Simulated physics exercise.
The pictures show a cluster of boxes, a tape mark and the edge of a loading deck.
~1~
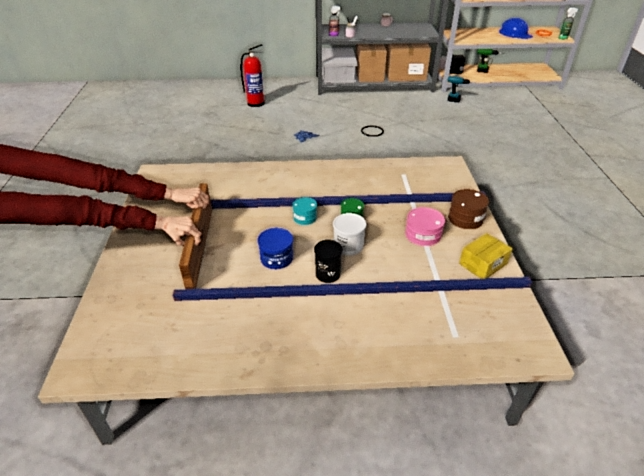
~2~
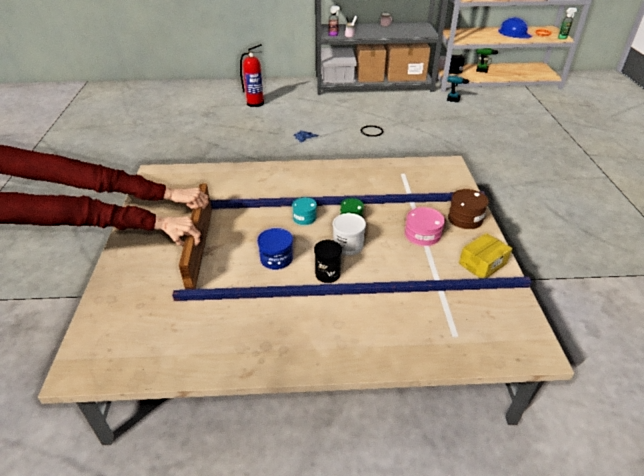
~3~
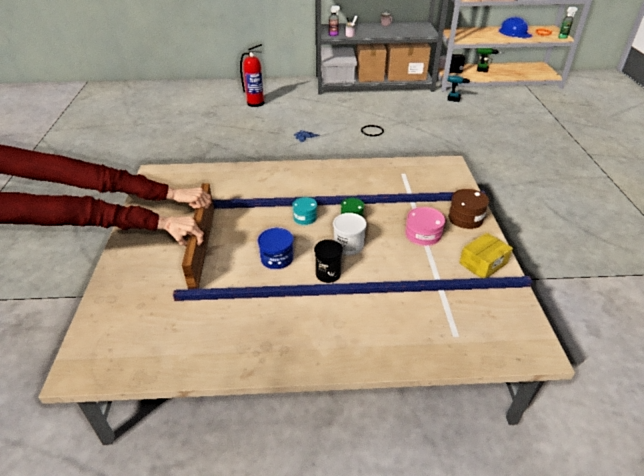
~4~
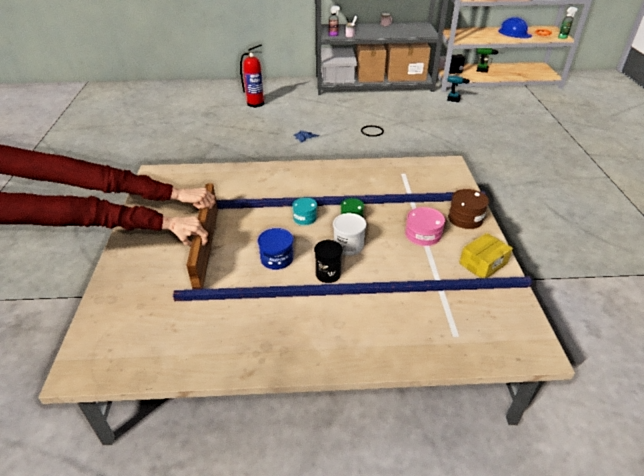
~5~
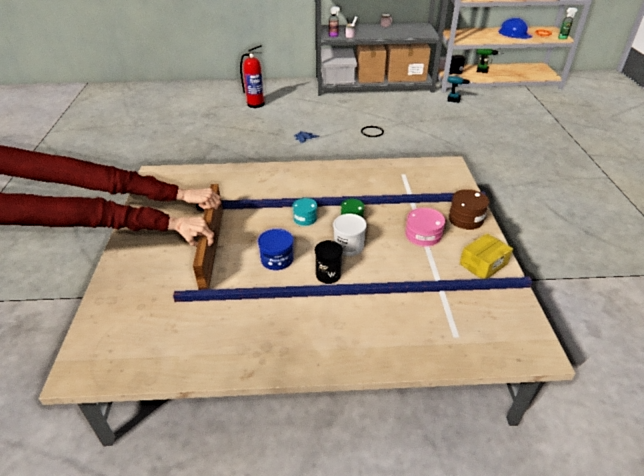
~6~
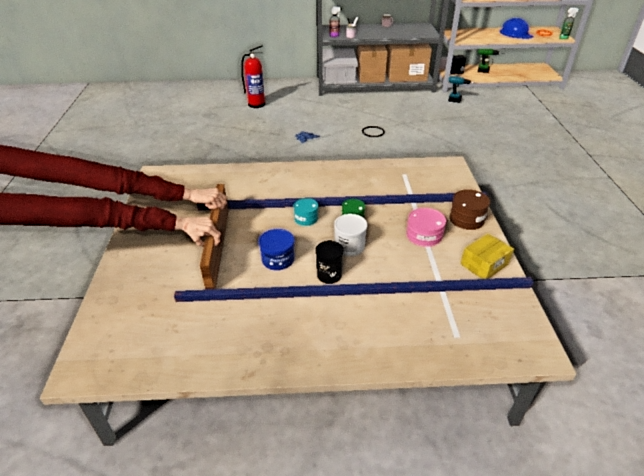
On a wooden table in a workshop, two hands in dark red sleeves slid an upright wooden plank slightly to the right between blue rails, while the colourful containers and yellow parcel stayed put.
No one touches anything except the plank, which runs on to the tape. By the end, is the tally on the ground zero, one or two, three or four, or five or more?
The tally on the ground is zero.
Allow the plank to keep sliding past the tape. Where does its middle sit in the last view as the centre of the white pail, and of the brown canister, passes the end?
Middle approx. at (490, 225), then approx. at (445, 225).
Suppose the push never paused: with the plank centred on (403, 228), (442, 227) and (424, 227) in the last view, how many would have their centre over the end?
0; 0; 0.
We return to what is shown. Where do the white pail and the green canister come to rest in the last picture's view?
White pail at about (440, 222), green canister at about (449, 212).
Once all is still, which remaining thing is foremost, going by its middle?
It's the brown canister.
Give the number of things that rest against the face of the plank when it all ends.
That makes 4.
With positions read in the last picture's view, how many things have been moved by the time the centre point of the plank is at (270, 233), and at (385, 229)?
Moved so far: 1, later 6.
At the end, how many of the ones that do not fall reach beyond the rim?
That comes to 0 of them.
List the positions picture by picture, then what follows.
The first frame shows brown canister (468, 209); yellow parcel (485, 256); pink canister (425, 227); plank (198, 234); tape (425, 240).
The second frame shows yellow parcel (485, 256); white pail (349, 235).
The third frame shows pink canister (425, 226); turquoise canister (305, 211).
The fourth frame shows brown canister (468, 209); blue pail (276, 249).
The fifth frame shows yellow parcel (486, 256); black pail (329, 262).
The sixth frame shows brown canister (469, 209); yellow parcel (487, 257); pink canister (426, 227); plank (216, 235); tape (426, 241).
Soon after, none off yet; brown canister at rest near (469, 209); yellow parcel at rest near (487, 257); pink canister at rest near (426, 227).
At rest, the number that fall off is zero.
